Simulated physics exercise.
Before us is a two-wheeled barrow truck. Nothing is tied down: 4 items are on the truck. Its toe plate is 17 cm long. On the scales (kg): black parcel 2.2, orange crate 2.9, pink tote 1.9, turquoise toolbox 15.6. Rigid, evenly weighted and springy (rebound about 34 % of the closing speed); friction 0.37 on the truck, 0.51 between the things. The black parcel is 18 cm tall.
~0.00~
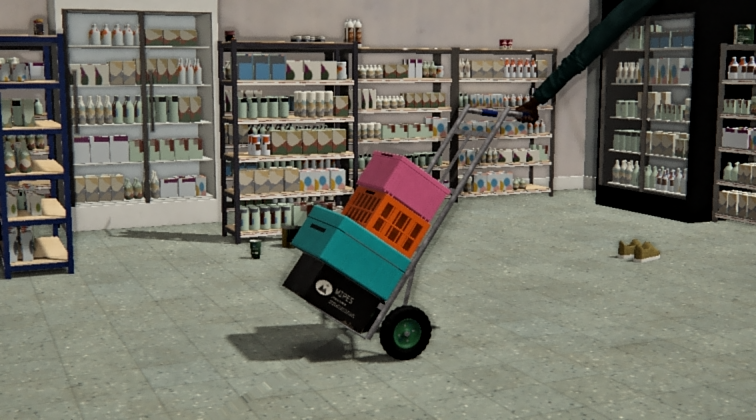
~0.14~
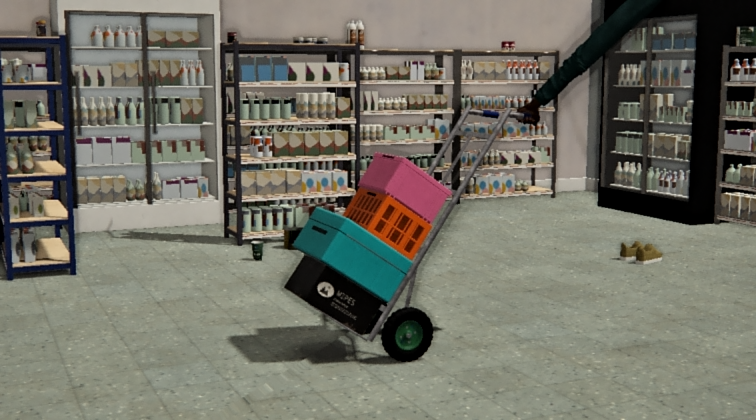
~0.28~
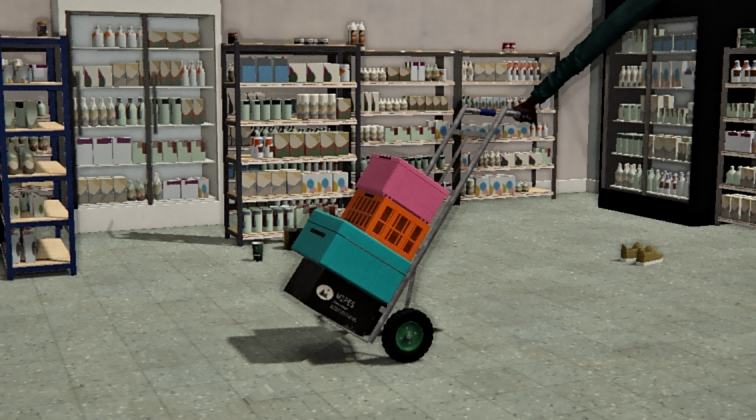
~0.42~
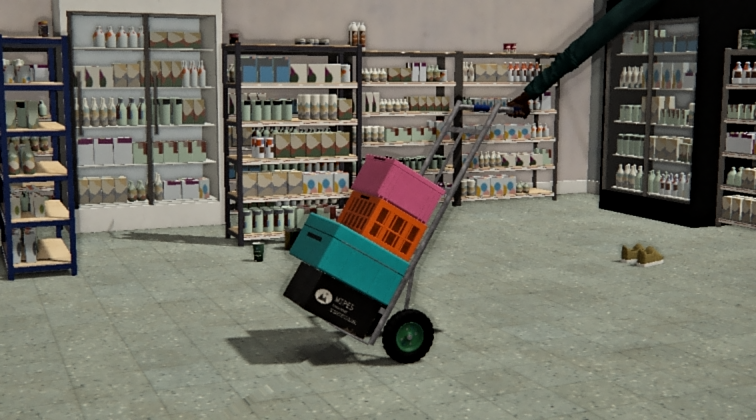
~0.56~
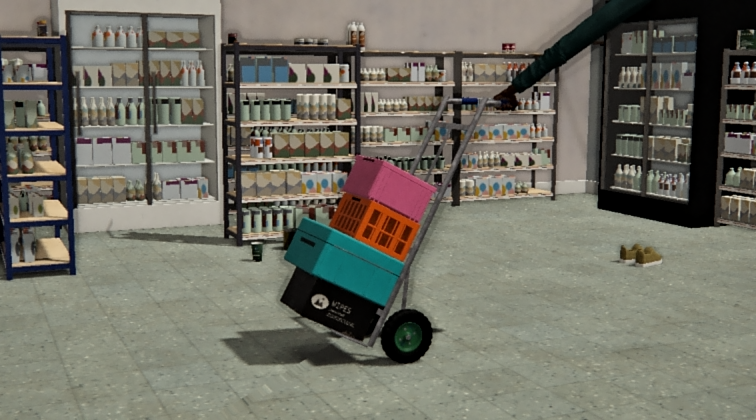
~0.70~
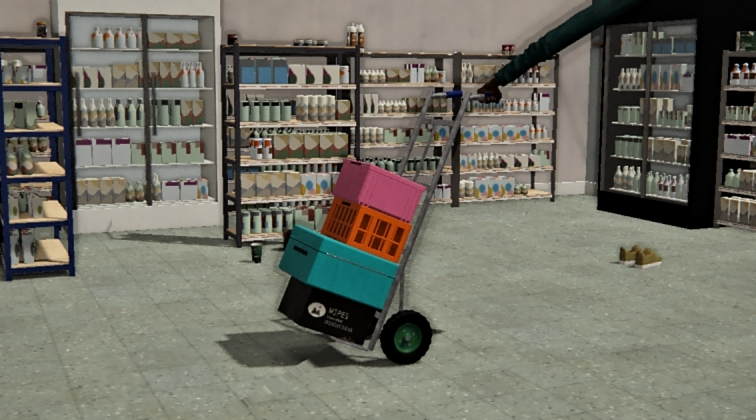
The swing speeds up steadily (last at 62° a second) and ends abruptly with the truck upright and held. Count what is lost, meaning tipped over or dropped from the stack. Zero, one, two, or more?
Tipped or gone: Not one.
Around 1.20 s, truck upright; orange crate shifted 2 cm near (327, 247); pink tote shifted 2 cm.
Around 1.50 s, truck upright; orange crate shifted 4 cm near (322, 248); pink tote shifted 9 cm.
Finally (2.6 s), not toppled but over 10 cm from the start, pink tote; the other 3 still in place (within 10 cm). Final places as that camera would see them, black parcel near (323, 335), orange crate near (318, 249).
